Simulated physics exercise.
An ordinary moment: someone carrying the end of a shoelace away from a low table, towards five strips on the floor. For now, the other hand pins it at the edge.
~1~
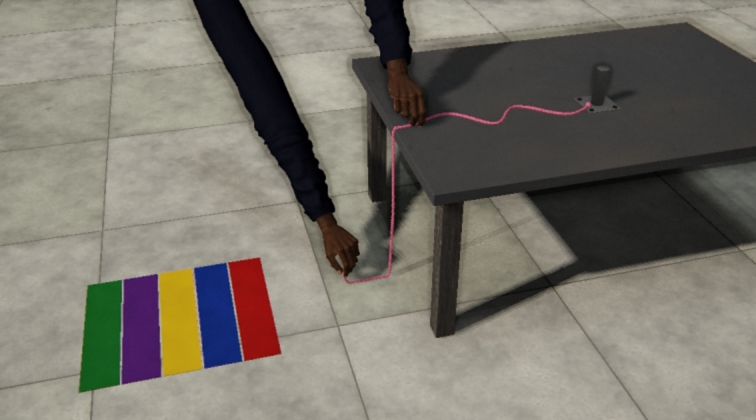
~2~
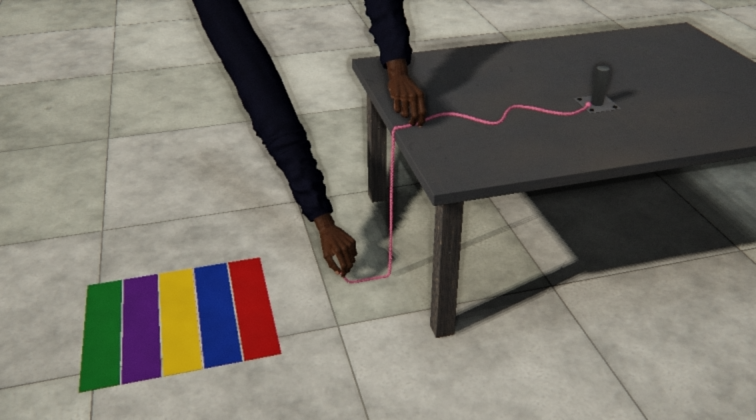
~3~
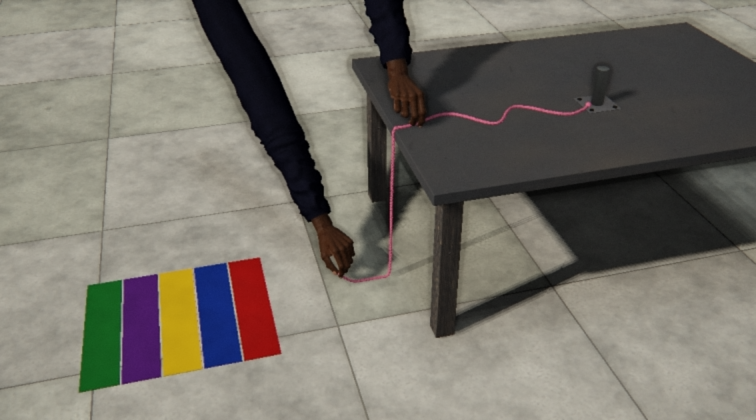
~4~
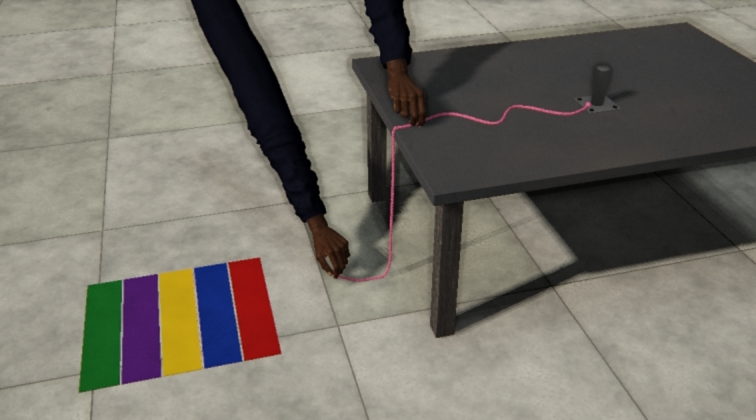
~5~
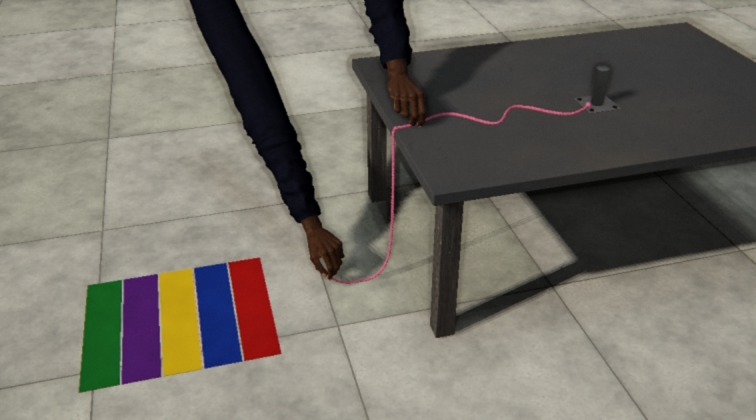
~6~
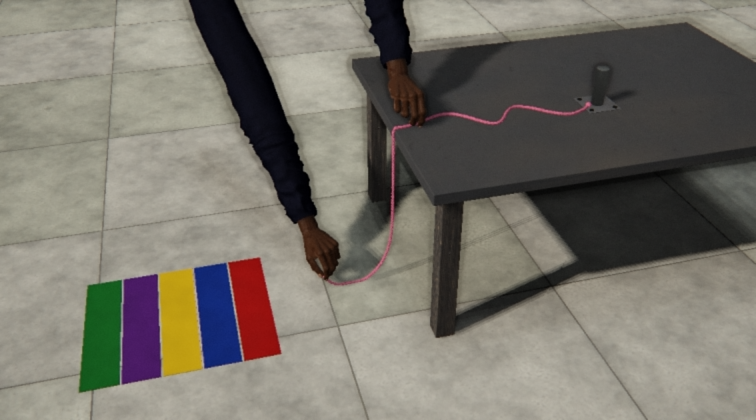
The clip shows one hand holding a pink cord at the edge of a dark low table while the other, near the floor, draws the cord's end slightly left, toward five coloured strips, the hanging part curving gently.
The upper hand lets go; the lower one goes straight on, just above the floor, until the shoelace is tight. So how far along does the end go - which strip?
Along to the yellow strip.
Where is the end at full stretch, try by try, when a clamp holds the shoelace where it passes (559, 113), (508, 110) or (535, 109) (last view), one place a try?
First try around (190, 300), second around (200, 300), third around (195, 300).
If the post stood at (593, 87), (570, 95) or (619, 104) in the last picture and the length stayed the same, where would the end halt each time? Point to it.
Going through them in sequence: (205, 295), (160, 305) and finally (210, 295).
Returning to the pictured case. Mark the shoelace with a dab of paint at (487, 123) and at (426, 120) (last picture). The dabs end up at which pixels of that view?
First one close to (458, 121), second close to (391, 135).
Soon after, end near (239, 291); over red.
After that, end near (202, 297); over blue.
At the stop, end near (180, 301); over yellow. It gets as far as the yellow strip.
